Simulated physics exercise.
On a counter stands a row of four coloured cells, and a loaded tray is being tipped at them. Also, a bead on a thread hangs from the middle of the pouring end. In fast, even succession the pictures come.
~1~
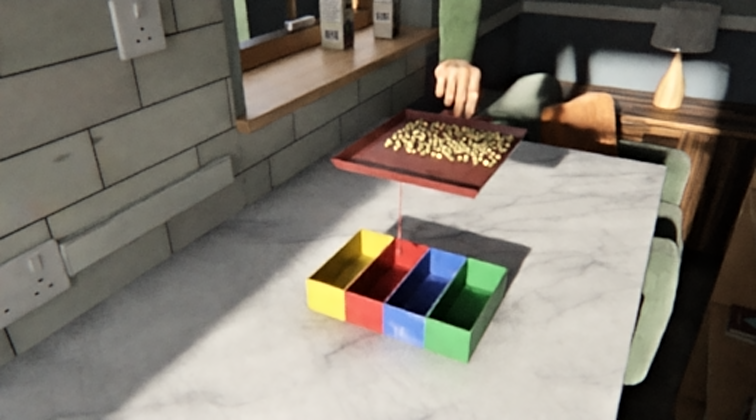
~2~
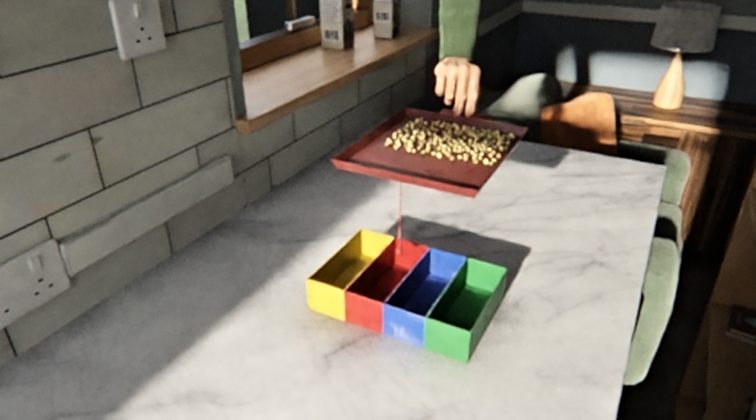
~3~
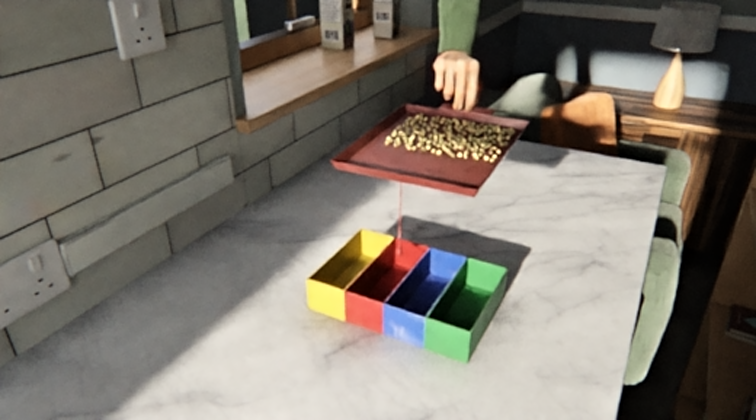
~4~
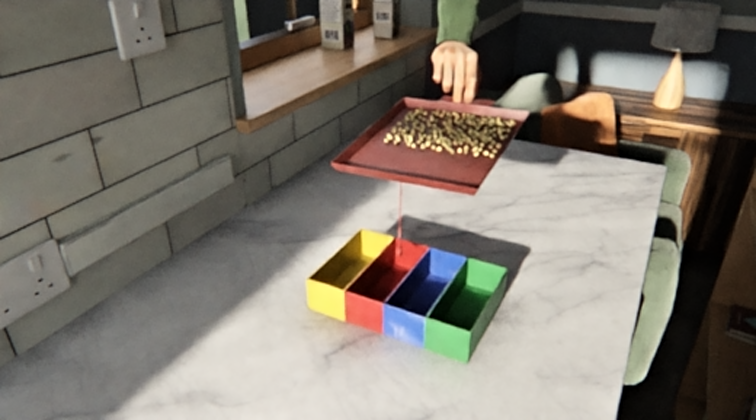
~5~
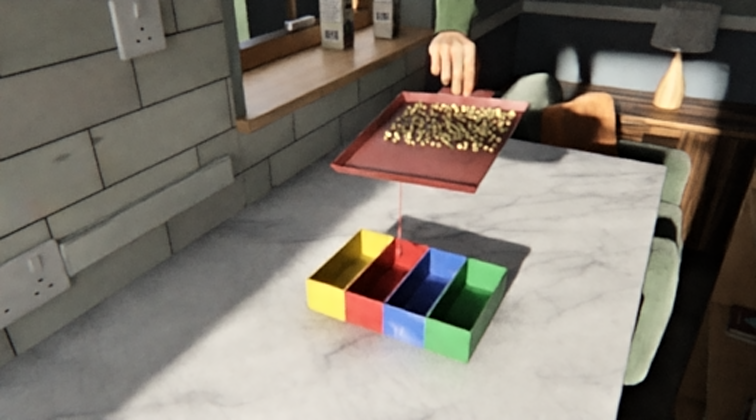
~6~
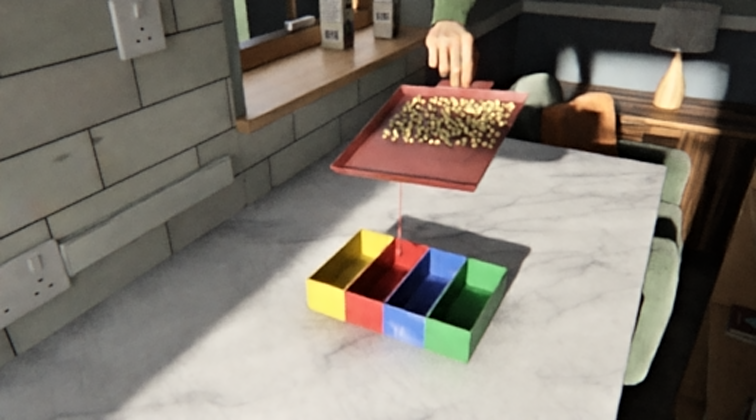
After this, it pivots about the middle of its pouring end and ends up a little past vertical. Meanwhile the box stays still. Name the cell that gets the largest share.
Yellow.
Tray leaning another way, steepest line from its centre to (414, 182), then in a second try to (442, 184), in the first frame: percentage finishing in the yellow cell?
First case about 10 percent; second case about 0 percent.
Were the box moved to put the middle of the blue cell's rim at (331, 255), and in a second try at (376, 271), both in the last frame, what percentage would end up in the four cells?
In turn 100 and 100 in a hundred.
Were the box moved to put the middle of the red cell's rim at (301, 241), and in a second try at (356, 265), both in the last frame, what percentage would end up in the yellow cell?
Roughly 0 per cent, then roughly 60 per cent.
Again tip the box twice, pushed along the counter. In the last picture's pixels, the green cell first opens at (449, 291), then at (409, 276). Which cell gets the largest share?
Case A: Yellow; case B: The cell in red.
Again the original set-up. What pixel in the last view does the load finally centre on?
The centre ends up roughly at (335, 281).
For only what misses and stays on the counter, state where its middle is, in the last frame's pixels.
Roughly pixel (308, 274).
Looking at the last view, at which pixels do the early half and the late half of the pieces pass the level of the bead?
Earlier portion about (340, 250); later portion about (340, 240).
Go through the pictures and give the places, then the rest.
The first picture shows corners of the pouring end (337, 158) and (475, 188), level; middle of the load (453, 142), soya beans; bead on its thread (399, 252); yellow cell (326, 297); red cell (364, 309); blue cell (404, 323); green cell (447, 338).
The second picture shows corners of the pouring end (337, 159) and (475, 188), level; middle of the load (453, 141).
The third picture shows corners of the pouring end (337, 160) and (475, 187), tipped barely, lowest at the left corner; middle of the load (453, 137).
The fourth picture shows corners of the pouring end (336, 161) and (474, 186), tipped a little, lowest at the left corner; middle of the load (453, 131).
The fifth picture shows corners of the pouring end (336, 163) and (474, 184), tipped a little, lowest at the left corner; middle of the load (453, 126).
The sixth picture shows corners of the pouring end (336, 165) and (473, 183), tipped a little, lowest at the left corner; middle of the load (451, 121); yellow cell (326, 297); red cell (364, 309); blue cell (404, 323); green cell (447, 338).
Just after the last frame, tray tipped steeply; roughly half on the tray; roughly a quarter in the yellow cell; about a tenth in the red cell; roughly a quarter falling or outside the box.
A moment on, tray tipped right over; roughly half in the yellow cell; about a tenth in the red cell; roughly half falling or outside the box.
Further on, tray tipped past a quarter turn; roughly half in the yellow cell; about a tenth in the red cell; roughly half falling or outside the box.
When it is over, tray tipped past a quarter turn; roughly half in the yellow cell; about a tenth in the red cell; not one in the green cell; not one in the blue cell; roughly half outside the box.
